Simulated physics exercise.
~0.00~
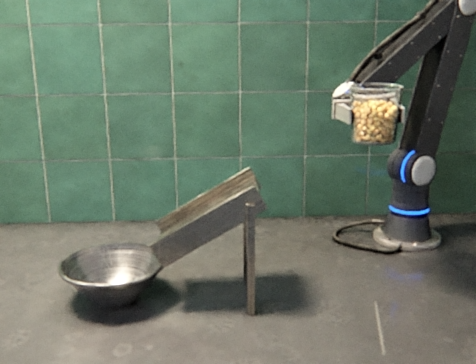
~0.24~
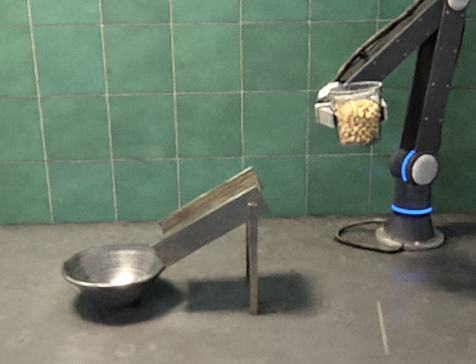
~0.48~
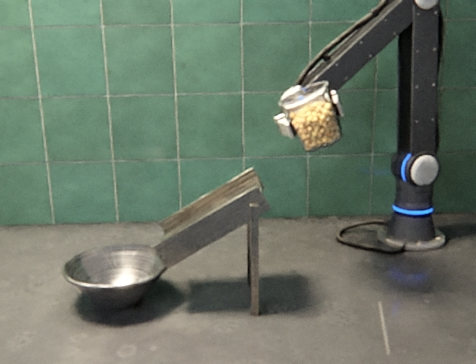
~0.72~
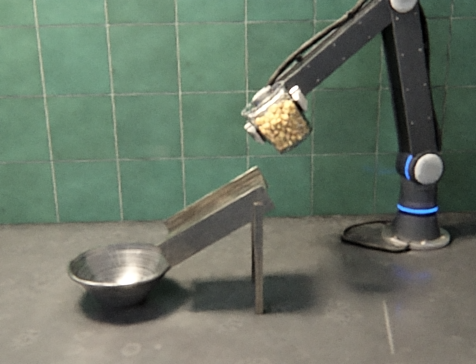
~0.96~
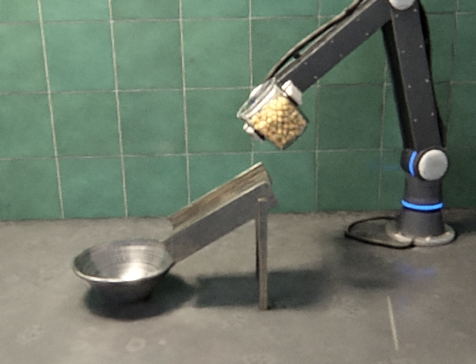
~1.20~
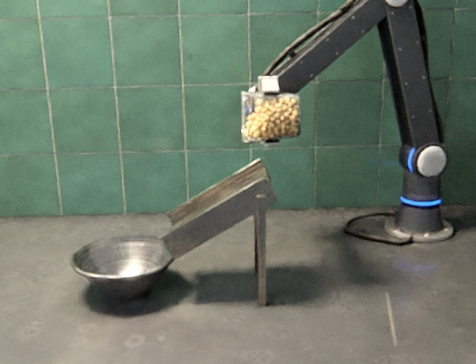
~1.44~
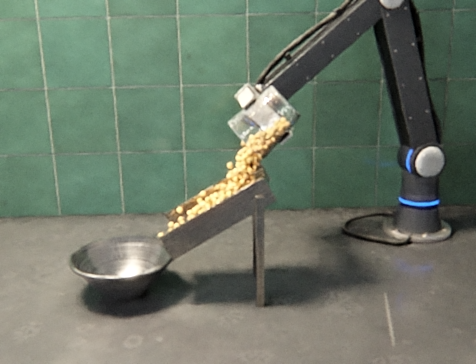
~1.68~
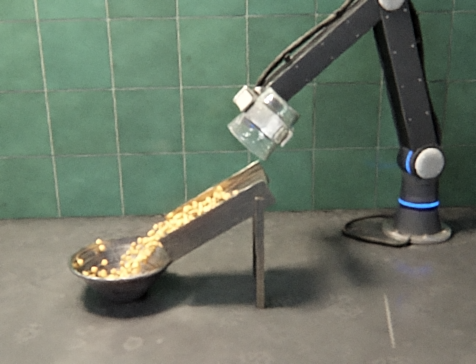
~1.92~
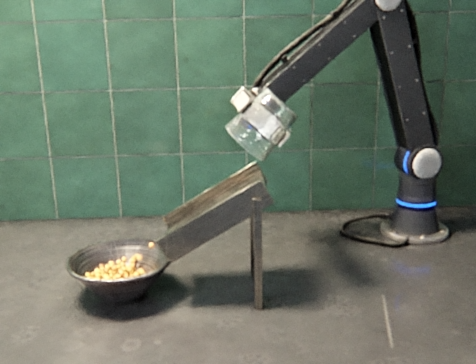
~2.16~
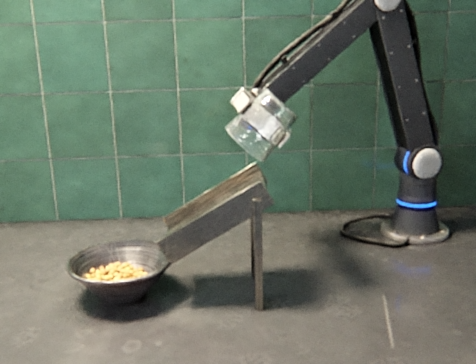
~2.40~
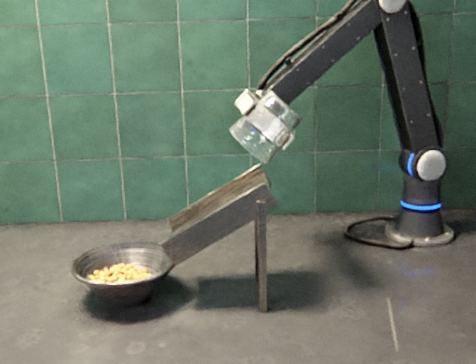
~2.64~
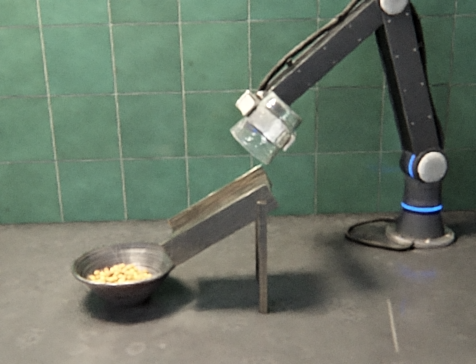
Robot arm swinging a clear cup of chickpeas left and tipping them down a metal chute, the pieces settling in a bowl.
